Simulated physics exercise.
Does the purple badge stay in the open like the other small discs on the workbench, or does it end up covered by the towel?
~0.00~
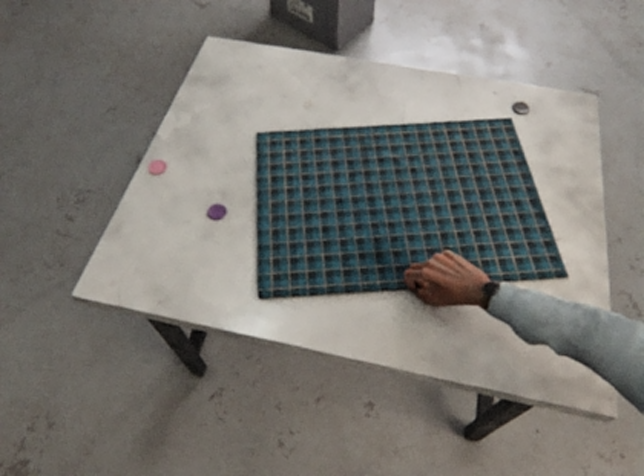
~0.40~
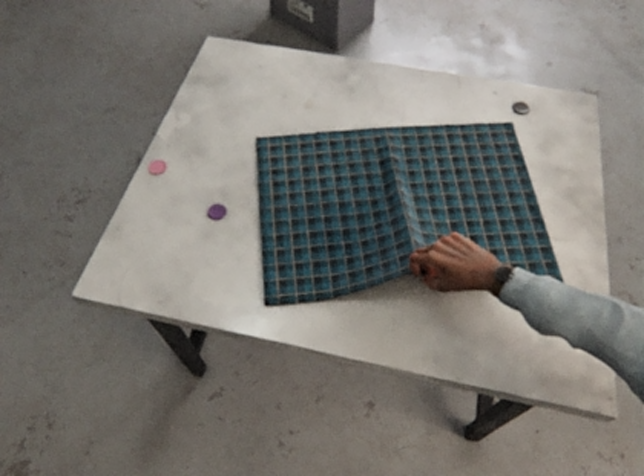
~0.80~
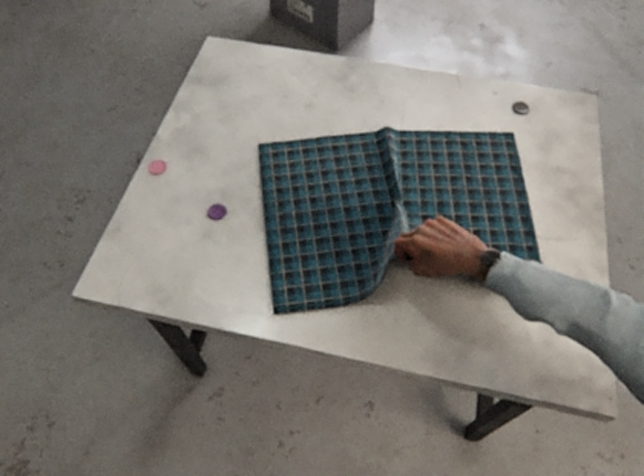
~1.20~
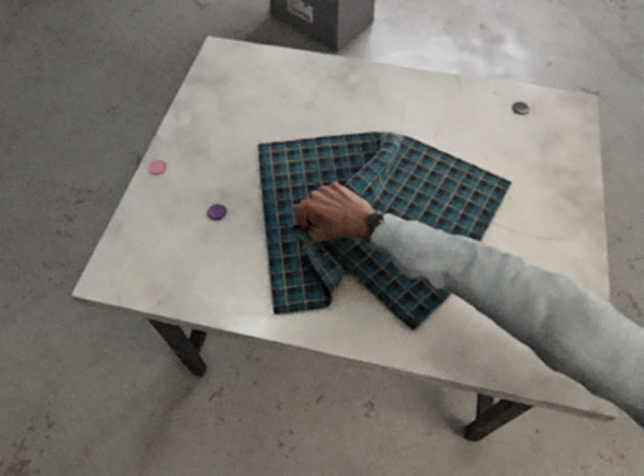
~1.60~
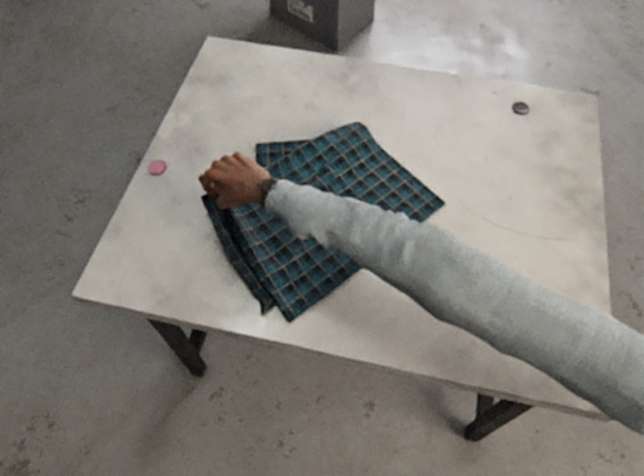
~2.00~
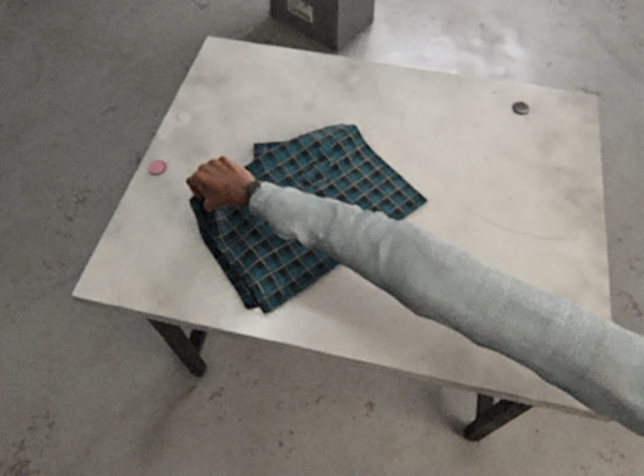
It ends up covered by the towel. The pink disc at the left and the black token at the far right both remain in view.
On a pale workbench, a hand draws a checked tea towel leftward into a crooked fold, covering a purple badge.
